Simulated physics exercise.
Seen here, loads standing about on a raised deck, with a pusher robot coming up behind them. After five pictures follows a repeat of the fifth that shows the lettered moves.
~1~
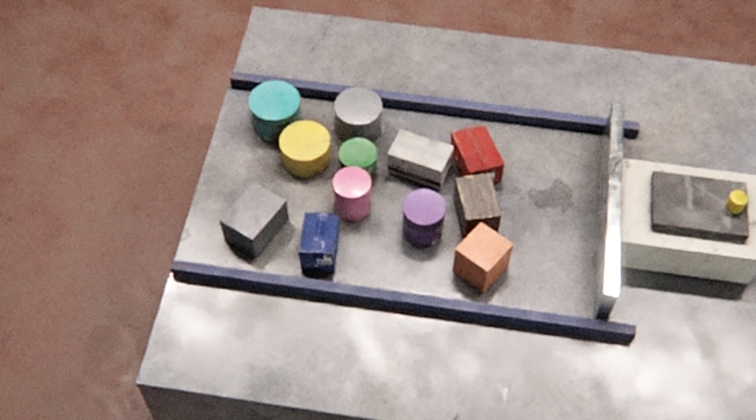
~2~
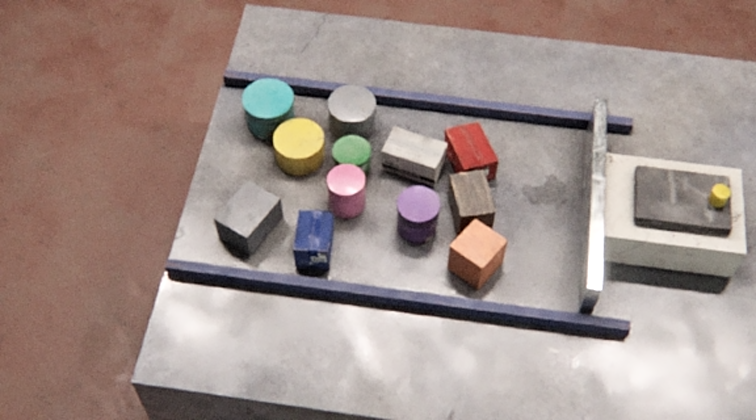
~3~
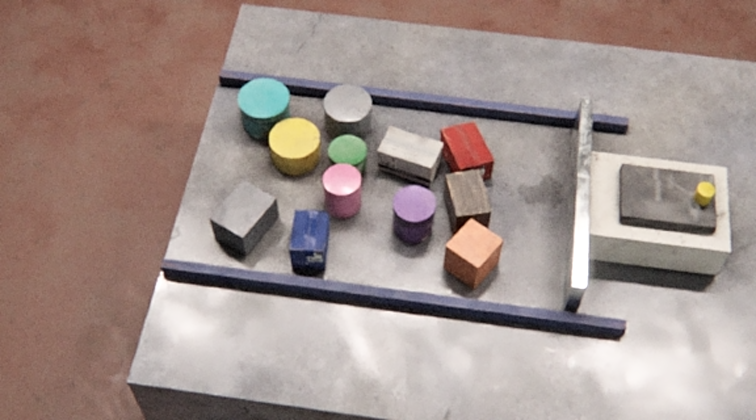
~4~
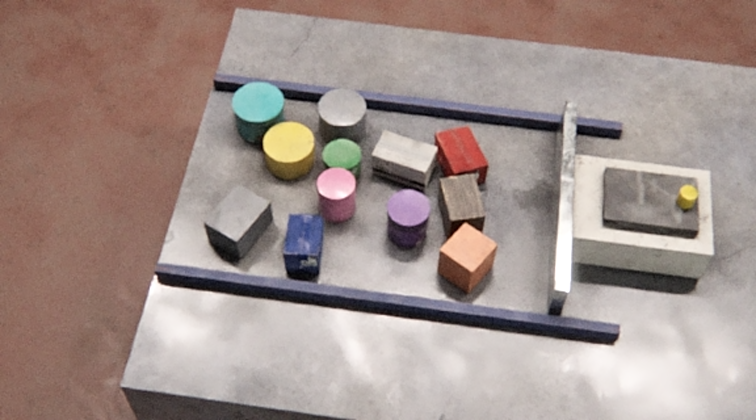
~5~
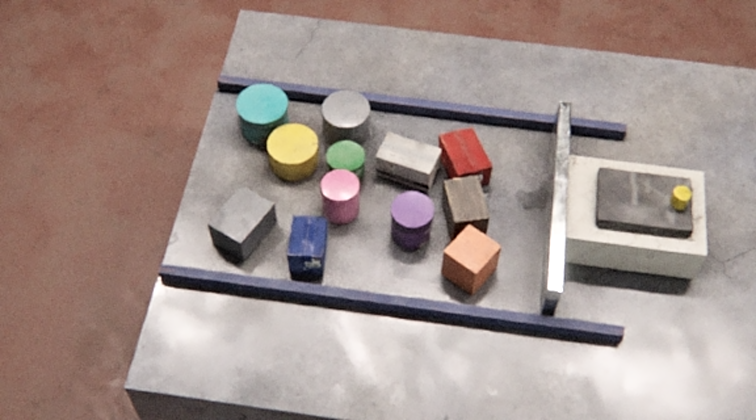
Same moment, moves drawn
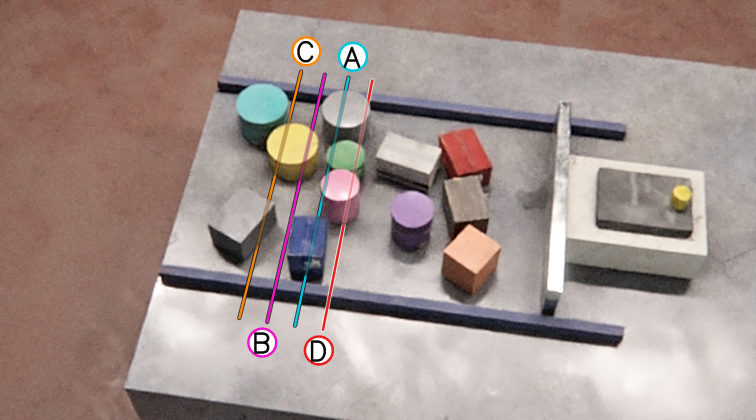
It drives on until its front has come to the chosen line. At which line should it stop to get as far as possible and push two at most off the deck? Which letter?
As far as mark B.
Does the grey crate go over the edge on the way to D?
No.
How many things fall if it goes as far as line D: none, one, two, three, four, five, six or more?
In all, none.
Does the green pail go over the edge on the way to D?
No.
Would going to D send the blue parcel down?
No.
On the copy, A at (324, 191); B at (298, 188); C at (273, 185); D at (350, 195).
On B. First, robot (540, 187); orange crate (428, 265); red parcel (443, 154).
Then, robot (447, 175); yellow canister (229, 154); green pail (268, 170).
Finally, robot (375, 166); turquoise pail over the edge; yellow canister over the edge; two fallen.
By contrast, A is within the limit but short; C drops four; D is within the limit but short.
